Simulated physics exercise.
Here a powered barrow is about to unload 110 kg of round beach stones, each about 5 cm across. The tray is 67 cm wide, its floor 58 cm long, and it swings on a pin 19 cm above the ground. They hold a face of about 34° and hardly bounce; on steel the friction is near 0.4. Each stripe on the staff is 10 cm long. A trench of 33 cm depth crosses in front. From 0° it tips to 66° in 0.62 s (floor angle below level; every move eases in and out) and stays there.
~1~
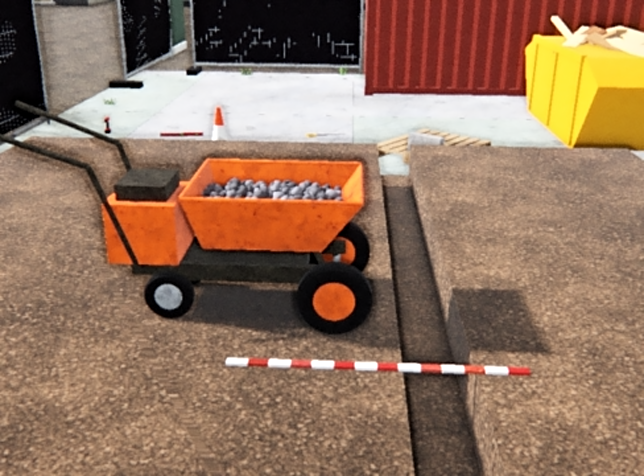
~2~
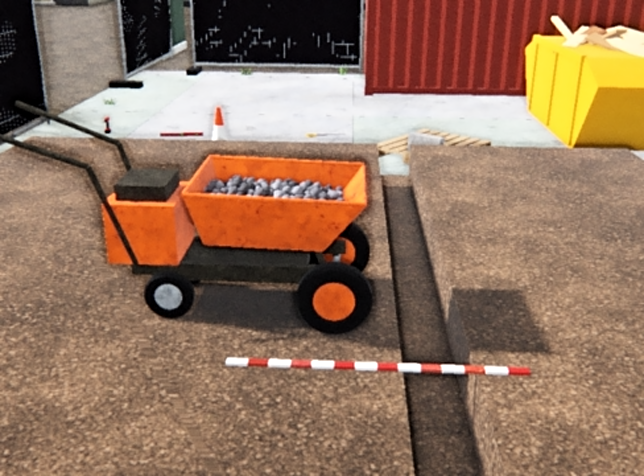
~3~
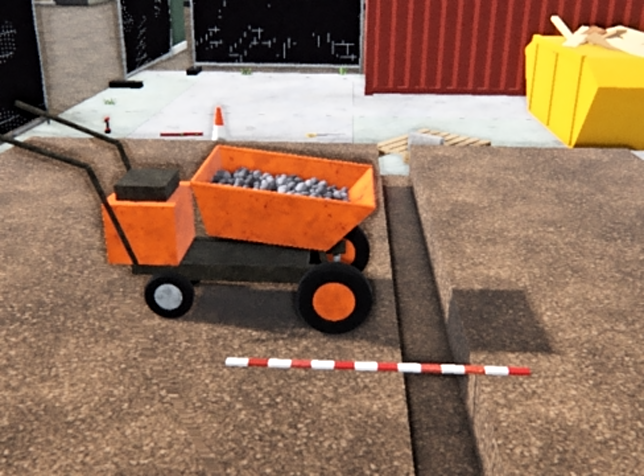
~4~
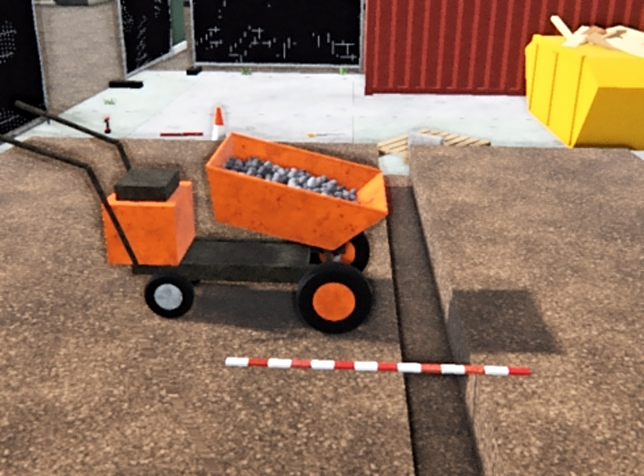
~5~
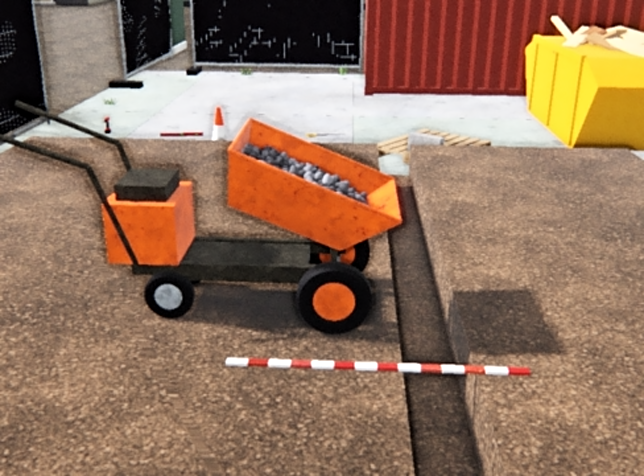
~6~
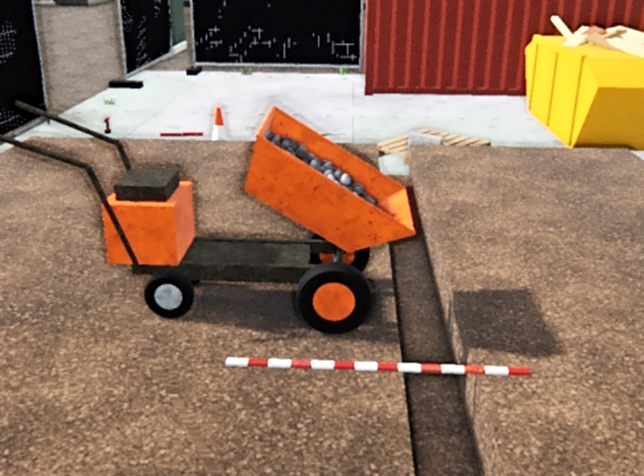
The orange tray of grey stones tilts steadily down to the right, its left end rising.
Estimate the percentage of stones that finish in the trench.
Close to 26 in a hundred.
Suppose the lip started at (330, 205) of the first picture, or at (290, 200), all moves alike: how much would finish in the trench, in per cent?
First some 50, then 85 per cent.
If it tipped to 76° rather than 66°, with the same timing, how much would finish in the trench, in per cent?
In that case some 20 per cent.
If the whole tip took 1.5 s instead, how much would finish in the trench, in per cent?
Then about 45 per cent.
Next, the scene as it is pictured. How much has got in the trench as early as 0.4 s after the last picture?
About 5 per cent by then.
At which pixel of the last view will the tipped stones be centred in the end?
Their middle is at about (507, 307).
Then, 0.2 s after the last picture the floor is at 55°, 100 % in the tray; the foremost stones are at (409, 243).
Then, 0.4 s after the last picture the floor is at 66°, 81 % in the tray, 6 % in the trench, 13 % past the trench; the foremost stones are at (496, 294).
Then, 0.8 s after the last picture the floor is at 66°, 21 % in the tray, 7 % in the trench, 72 % past the trench; the foremost stones are at (633, 307).
Then, 2.7 s after the last picture the floor is at 66°, 0 % in the tray, 26 % in the trench, 74 % past the trench; the foremost stones are past the picture's edge.
